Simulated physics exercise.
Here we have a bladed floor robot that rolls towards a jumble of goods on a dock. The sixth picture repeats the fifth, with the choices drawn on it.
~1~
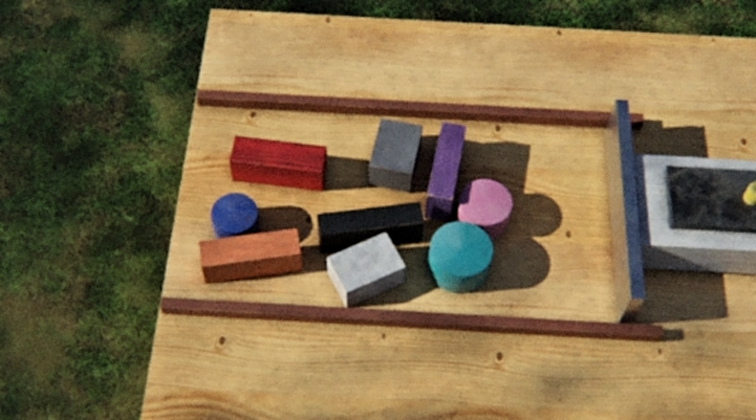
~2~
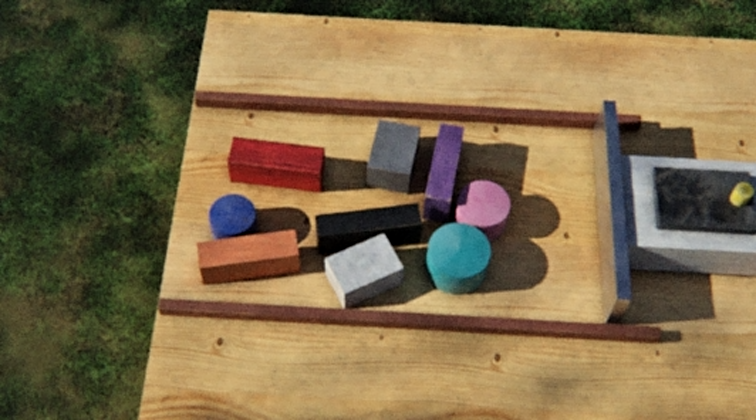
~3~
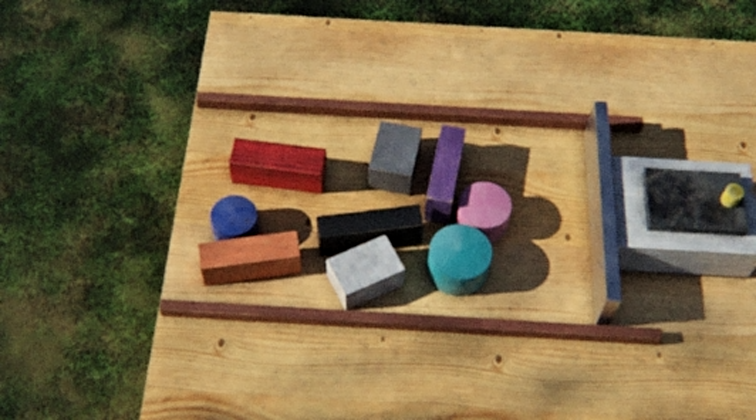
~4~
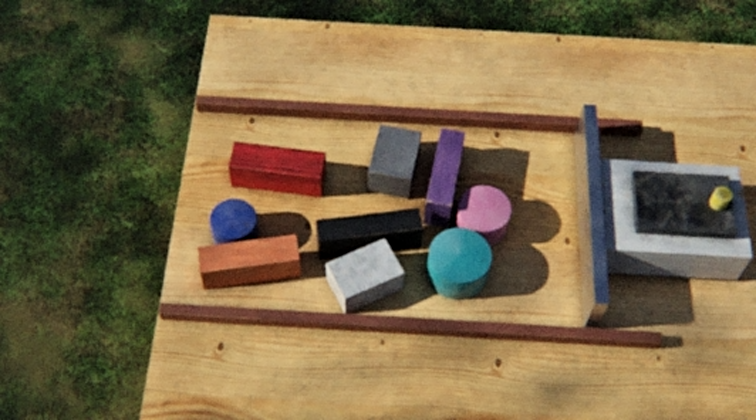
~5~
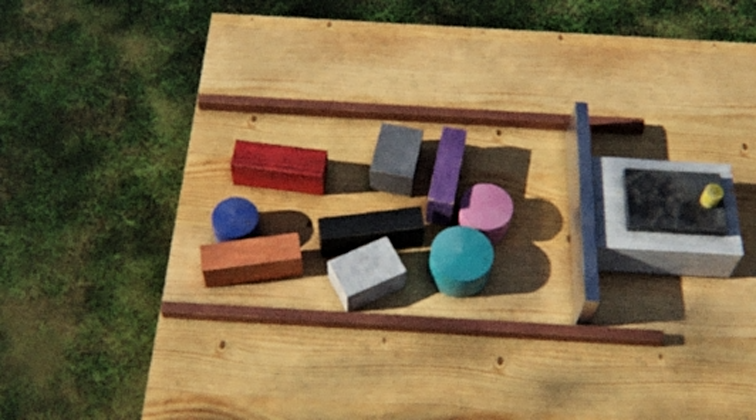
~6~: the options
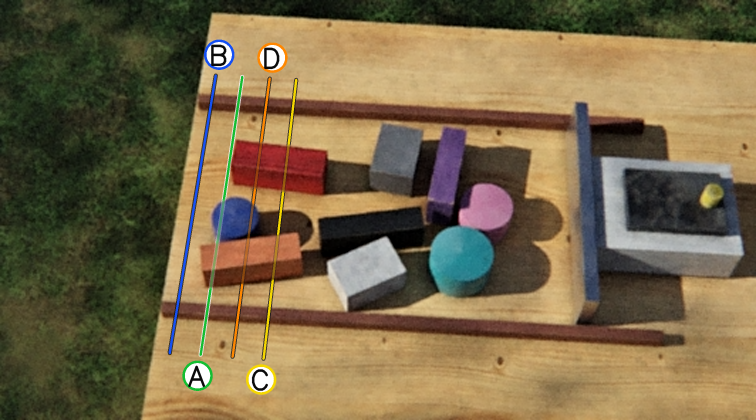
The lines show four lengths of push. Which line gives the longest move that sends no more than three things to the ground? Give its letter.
The farthest such stop is C.
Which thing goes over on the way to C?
The orange bar.
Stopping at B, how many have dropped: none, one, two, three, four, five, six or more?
Six or more.
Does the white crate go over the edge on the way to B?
Yes.
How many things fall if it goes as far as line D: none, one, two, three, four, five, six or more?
In all, five.
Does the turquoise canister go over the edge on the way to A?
No.
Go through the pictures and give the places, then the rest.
Grey crate (396, 155); purple bar (445, 172); blue canister (236, 221), in the first frame.
Robot (697, 199); black stick (368, 228), in the second frame.
Robot (686, 200); white crate (366, 273), in the third frame.
Robot (675, 203); turquoise canister (458, 264), in the fourth frame.
Robot (667, 200); grey crate (397, 160); purple bar (446, 177); blue canister (236, 225), in the fifth frame.
On the copy, A at (223, 205); B at (195, 204); C at (281, 209); D at (253, 207).
On C. First, robot (556, 194); grey crate (390, 154); black stick (365, 233).
Then, robot (447, 188); orange bar (171, 283); blue canister (230, 221).
Finally, robot (364, 183); orange bar over the edge; red stick (191, 139); one fallen.
By contrast, A drops six; B drops nine; D drops five.
